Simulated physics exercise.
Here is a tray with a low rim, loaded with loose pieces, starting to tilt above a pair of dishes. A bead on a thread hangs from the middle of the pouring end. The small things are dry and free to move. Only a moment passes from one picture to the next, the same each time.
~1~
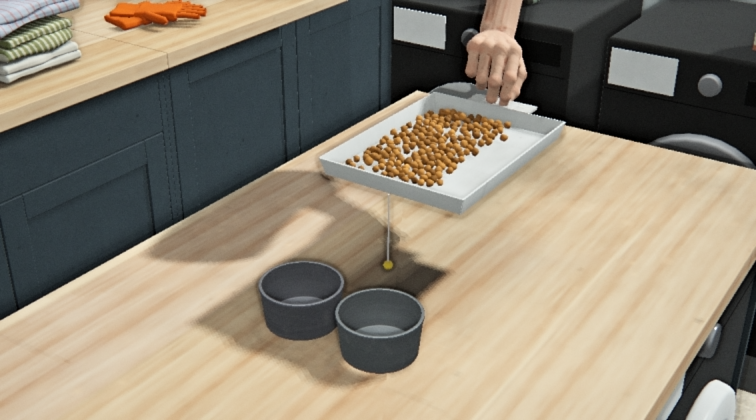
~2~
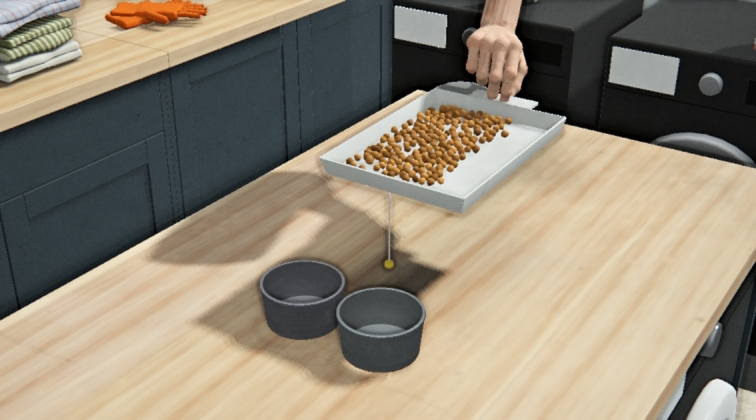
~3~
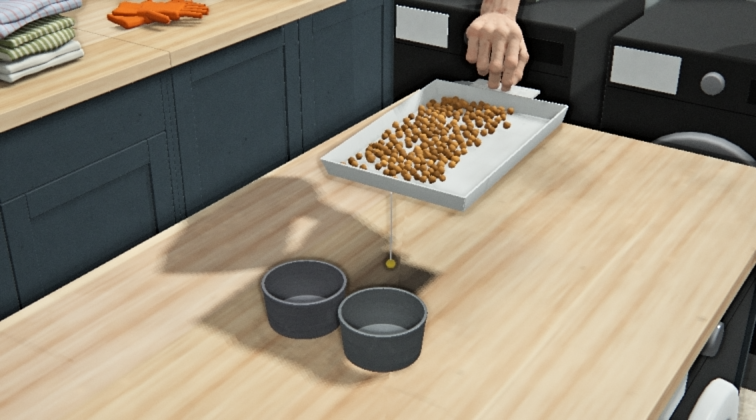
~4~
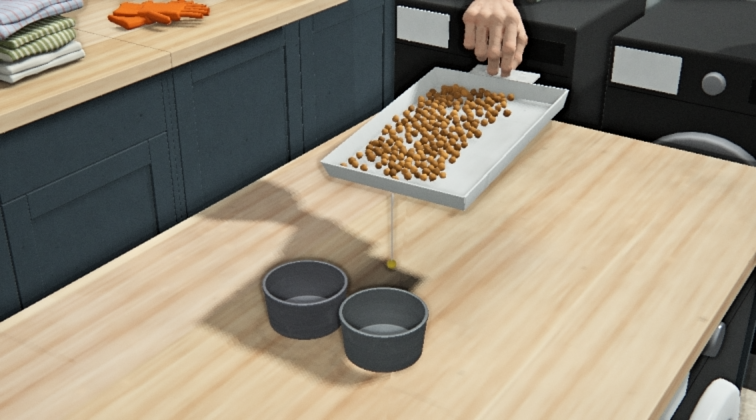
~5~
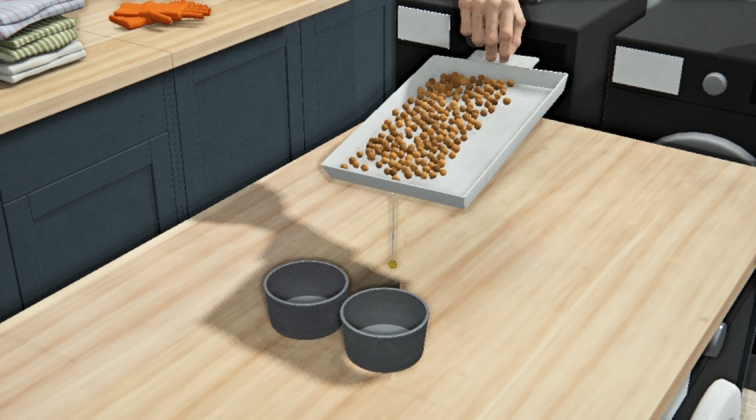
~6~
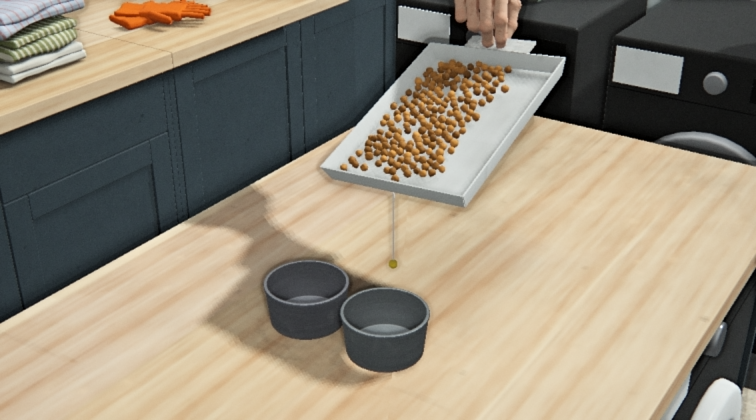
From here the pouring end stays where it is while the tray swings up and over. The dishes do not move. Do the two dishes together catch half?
Together they catch the larger part.
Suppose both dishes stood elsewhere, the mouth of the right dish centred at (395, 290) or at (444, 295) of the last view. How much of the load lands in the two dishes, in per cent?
First some 70, then 30 per cent.
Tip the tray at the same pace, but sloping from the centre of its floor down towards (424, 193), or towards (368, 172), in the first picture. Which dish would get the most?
One: The right dish. Two: The left dish.
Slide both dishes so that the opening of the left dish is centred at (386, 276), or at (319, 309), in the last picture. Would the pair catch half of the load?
The first try: Under half. The second: Less than half.
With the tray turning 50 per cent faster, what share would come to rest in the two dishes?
Near 70 %.
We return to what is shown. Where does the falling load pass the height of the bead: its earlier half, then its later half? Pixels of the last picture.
Around (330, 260) and then (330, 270).
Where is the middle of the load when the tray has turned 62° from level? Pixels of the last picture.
Near (379, 136).
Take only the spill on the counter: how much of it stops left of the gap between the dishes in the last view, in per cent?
Near 50 %.
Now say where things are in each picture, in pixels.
In the first picture, corners of the pouring end (326, 157) and (461, 196), level; middle of the load (433, 145), roasted chickpeas; left dish (276, 316); right dish (356, 348); bead on its thread (388, 265).
In the second picture, corners of the pouring end (326, 157) and (462, 195), level; middle of the load (434, 143).
In the third picture, corners of the pouring end (327, 158) and (463, 194), tipped barely, lowest at the left corner; middle of the load (435, 138).
In the fourth picture, corners of the pouring end (327, 160) and (463, 193), tipped a little, lowest at the left corner; middle of the load (435, 131).
In the fifth picture, corners of the pouring end (327, 162) and (462, 193), tipped a little, lowest at the left corner; middle of the load (435, 124).
In the sixth picture, corners of the pouring end (327, 164) and (461, 192), tipped clearly, lowest at the left corner; middle of the load (433, 117); left dish (282, 315); right dish (361, 347).
Just after the last frame, tray tipped steeply; every one on the tray.
A moment on, tray tipped right over; almost all on the tray; just a few in the right dish; just a few in the left dish; just a few in the air.
Further on, tray tipped past a quarter turn; roughly a quarter in the right dish; roughly half in the left dish; roughly a quarter outside both.
When it is over, tray tipped past a quarter turn; roughly a quarter in the right dish; roughly half in the left dish; roughly a quarter outside both.
